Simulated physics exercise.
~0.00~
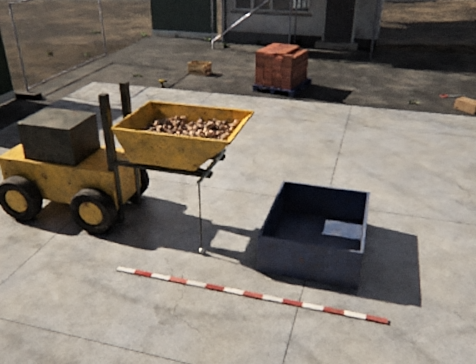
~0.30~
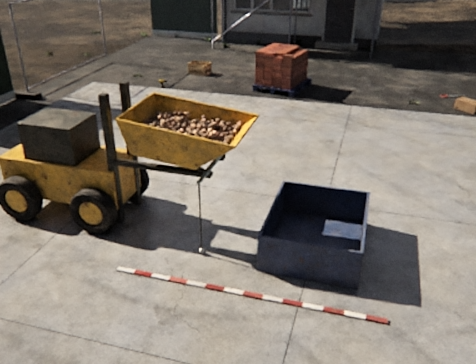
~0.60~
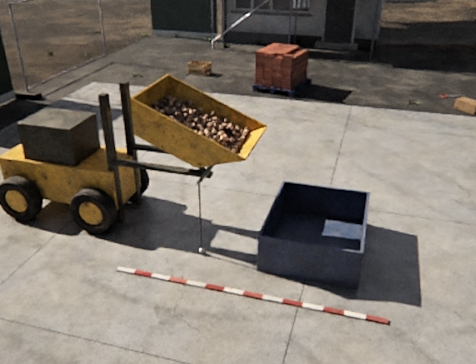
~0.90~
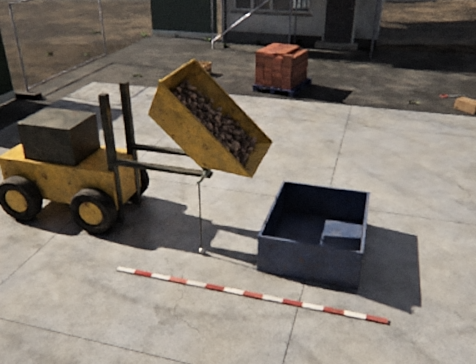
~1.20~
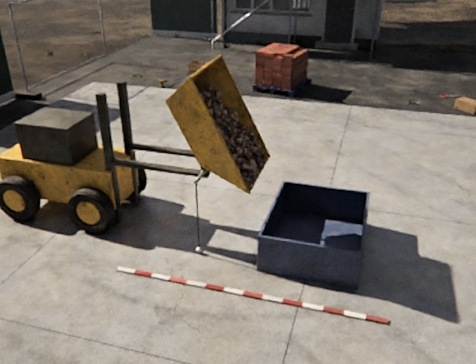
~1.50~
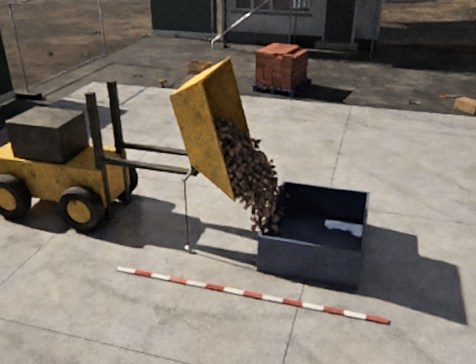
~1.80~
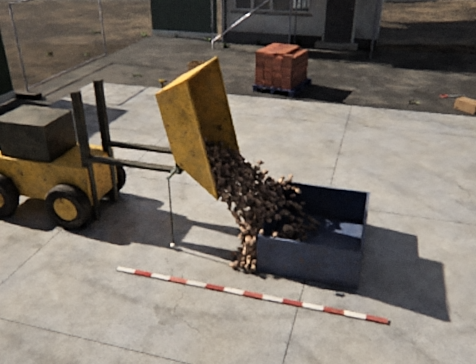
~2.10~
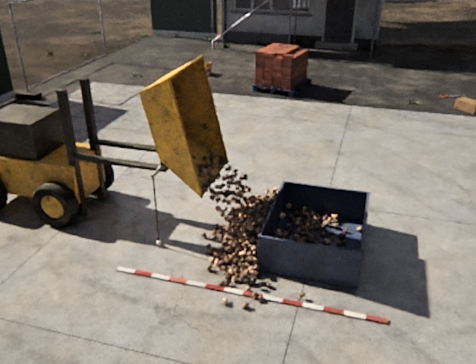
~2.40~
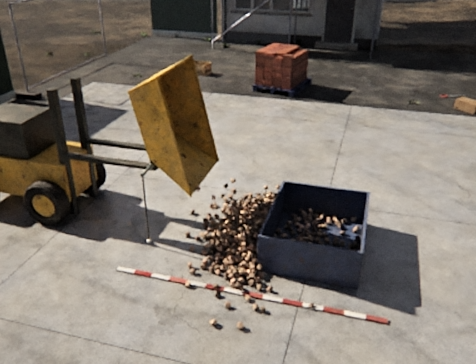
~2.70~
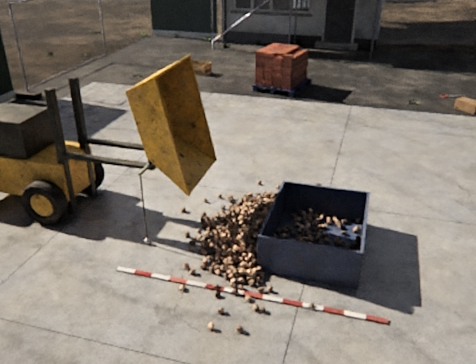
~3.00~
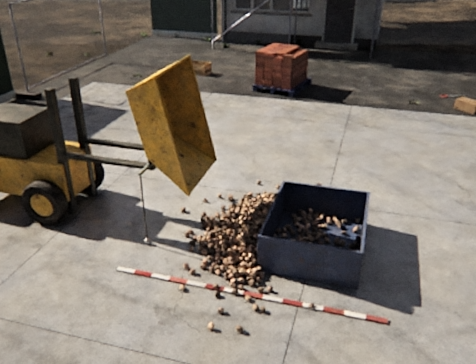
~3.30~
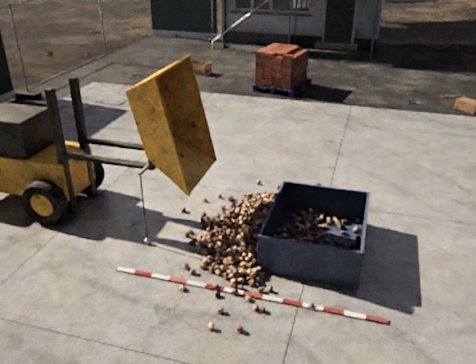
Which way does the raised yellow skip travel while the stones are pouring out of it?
The skip travels to the left, away from the dark bin, as the fork truck backs up.
On a sunlit concrete yard, a yellow fork truck tips its raised skip of stones toward a dark open bin, then backs away to the left as they pour out. Most land in a heap short of the bin, some lie inside it, and the emptied skip stays tilted.
